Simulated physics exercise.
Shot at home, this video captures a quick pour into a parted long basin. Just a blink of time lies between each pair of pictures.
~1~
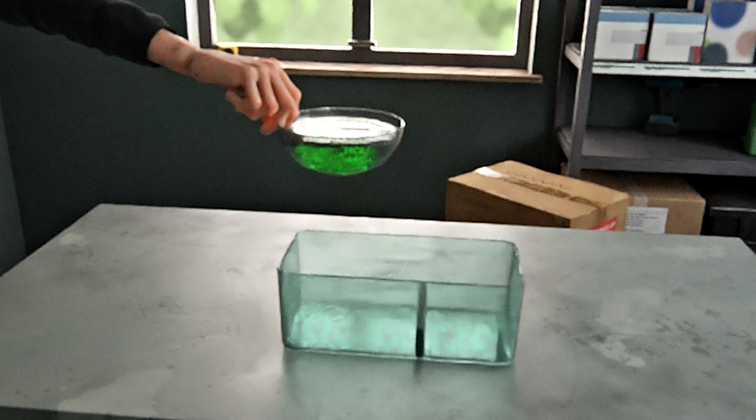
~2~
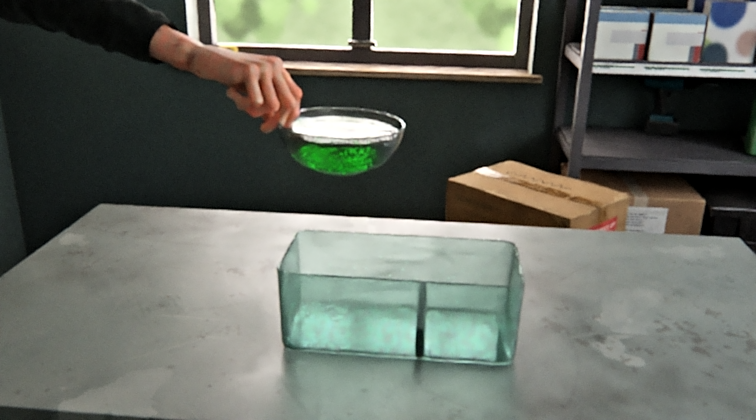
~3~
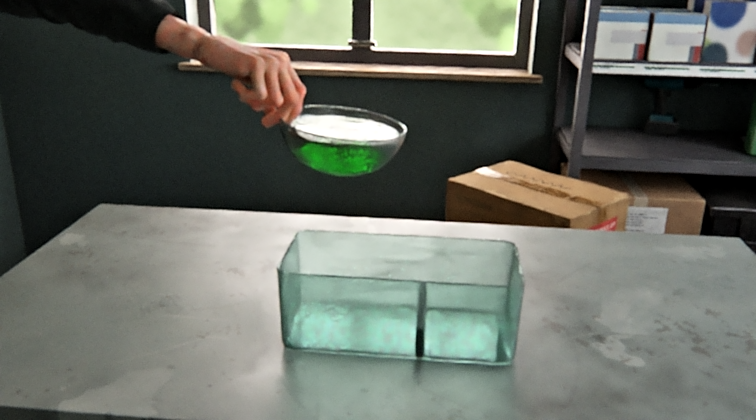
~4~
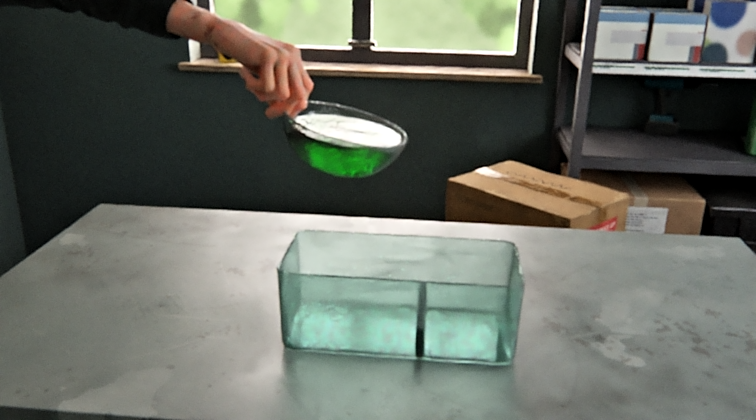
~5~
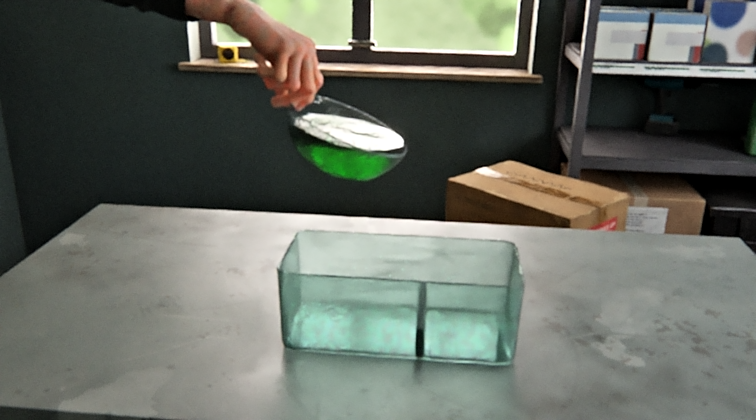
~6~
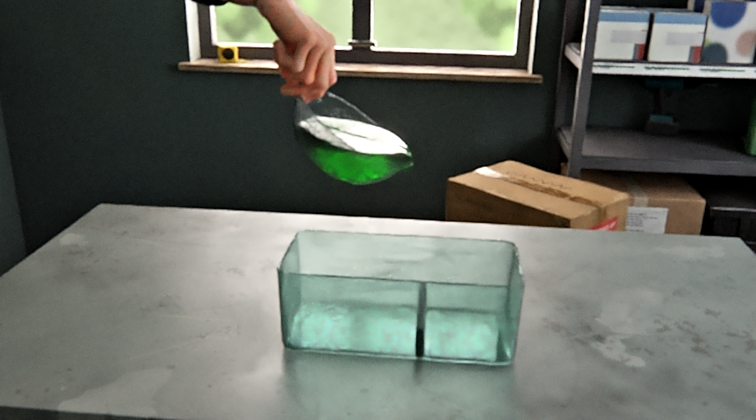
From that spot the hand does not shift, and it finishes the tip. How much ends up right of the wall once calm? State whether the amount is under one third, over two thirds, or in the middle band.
The part right of the wall will probably range from one third to two thirds.
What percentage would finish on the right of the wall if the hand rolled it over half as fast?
About 75 per cent would end up there.
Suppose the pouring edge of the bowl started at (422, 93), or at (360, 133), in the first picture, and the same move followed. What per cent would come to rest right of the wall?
It works out to around 70 % and then around 15 %.
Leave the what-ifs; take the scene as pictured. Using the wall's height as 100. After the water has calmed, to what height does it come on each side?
Near 30 in a hundred to the left, 50 to the right.
A moment on, the bowl is tipped right over and 3 per cent is still to pour, 5 is left of the wall and 50 right of it.
Next, the bowl is tipped right over and 0 per cent is still to pour, 30 is left of the wall and 52 right of it.
Then the bowl is tipped right over and 0 per cent is still to pour, 39 is left of the wall and 54 right of it.
Later the bowl is tipped right over and 0 per cent is still to pour, 42 is left of the wall and 53 right of it.
Finally, 43 per cent lies left of the wall, 53 right of it and 4 outside.
